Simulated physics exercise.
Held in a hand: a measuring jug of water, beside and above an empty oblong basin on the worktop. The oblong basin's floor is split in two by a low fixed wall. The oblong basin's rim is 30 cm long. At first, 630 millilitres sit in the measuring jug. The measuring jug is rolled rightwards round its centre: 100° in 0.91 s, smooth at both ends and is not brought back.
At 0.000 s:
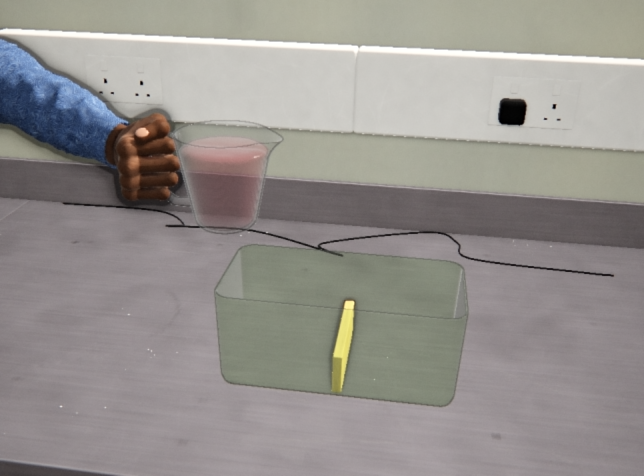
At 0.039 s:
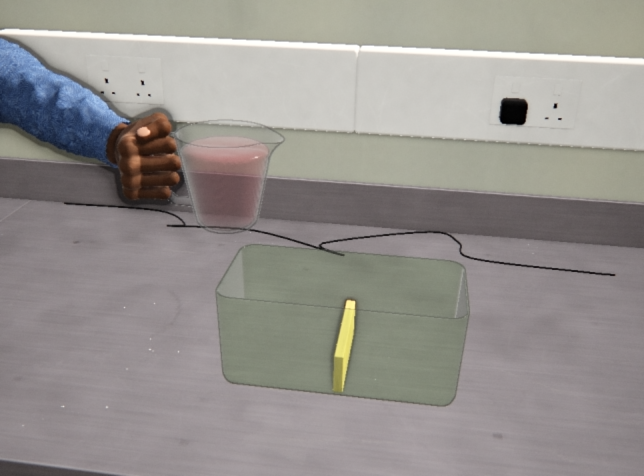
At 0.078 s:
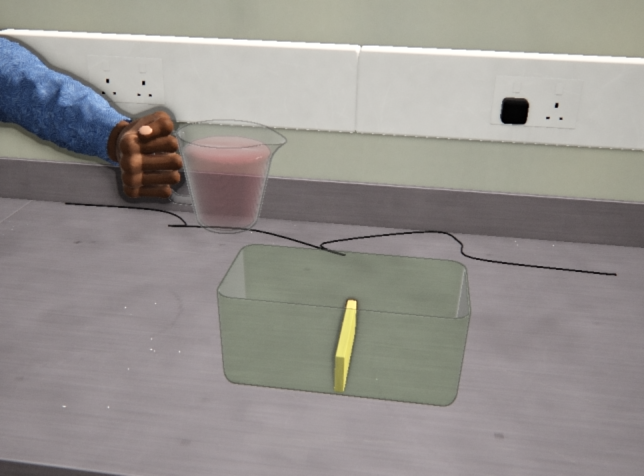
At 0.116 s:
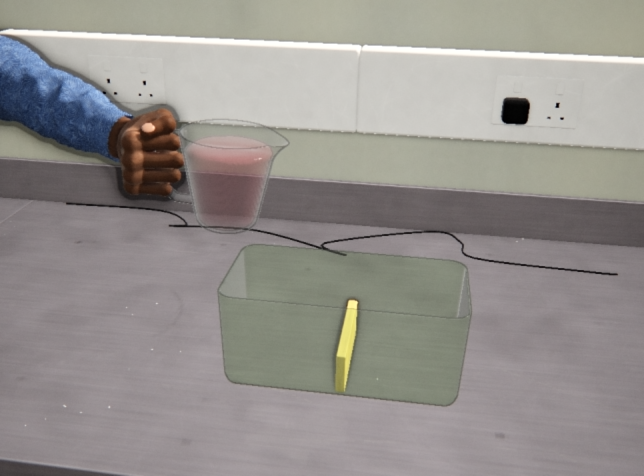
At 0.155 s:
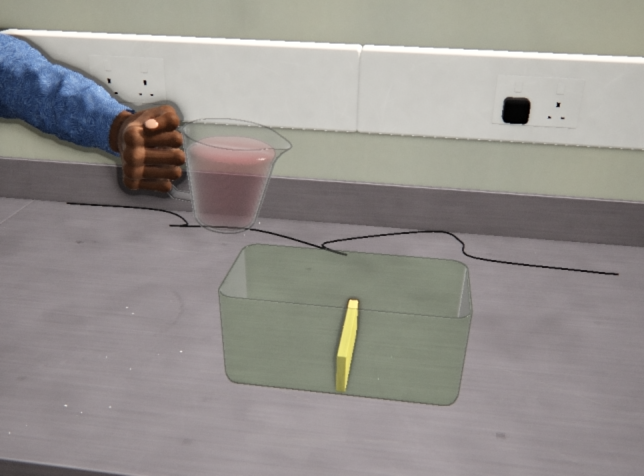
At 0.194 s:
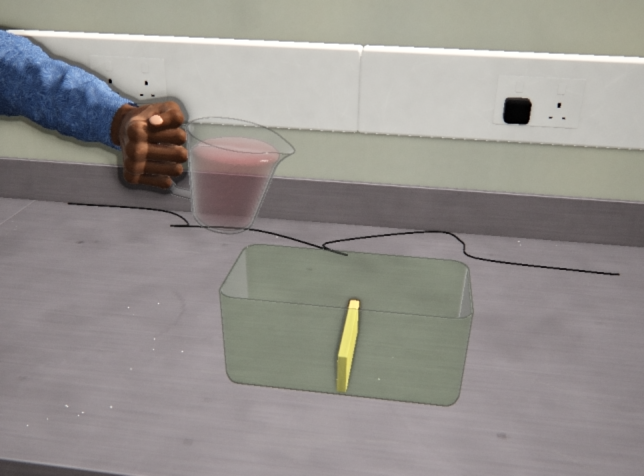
At the start, a hand at the left holds a clear measuring jug of pinkish liquid upright, above and behind an empty oblong basin with a yellow divider on a grey worktop. The hand then gradually tilts the jug slightly to the right, while the liquid stays inside and the basin remains empty.
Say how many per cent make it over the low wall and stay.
About 20 per cent makes it over and stays.
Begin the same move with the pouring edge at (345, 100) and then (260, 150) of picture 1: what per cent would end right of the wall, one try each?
It comes to 95 per cent, and then 0 per cent.
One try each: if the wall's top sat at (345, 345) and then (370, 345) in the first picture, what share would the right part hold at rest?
The first try gives 30 percent and the second 10 percent.
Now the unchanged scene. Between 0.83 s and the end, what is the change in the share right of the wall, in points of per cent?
It ends up higher by roughly 1.
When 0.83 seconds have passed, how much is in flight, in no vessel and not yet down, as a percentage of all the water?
Near 14 percent.
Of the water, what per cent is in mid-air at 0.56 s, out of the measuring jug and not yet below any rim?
Around 20 in a hundred.
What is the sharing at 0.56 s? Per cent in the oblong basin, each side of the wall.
Around 5 percent on the left and 2 on the right.
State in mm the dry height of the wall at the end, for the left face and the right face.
Close to 30 mm left and close to 48 mm right.
Then, 0.56 s in, the tilt is 68° and 73 per cent is still to pour, 5 is left of the wall and 2 right of it.
Then, 0.83 s in, the tilt is 98° and 19 per cent is still to pour, 46 is left of the wall and 19 right of it.
Then, 1.11 s in, the tilt is 100° and 1 per cent is still to pour, 77 is left of the wall and 20 right of it.
Then, 1.41 s in, the tilt is 100° and 0 per cent is still to pour, 78 is left of the wall and 20 right of it.
Finally, 78 per cent lies left of the wall, 20 right of it and 1 outside.
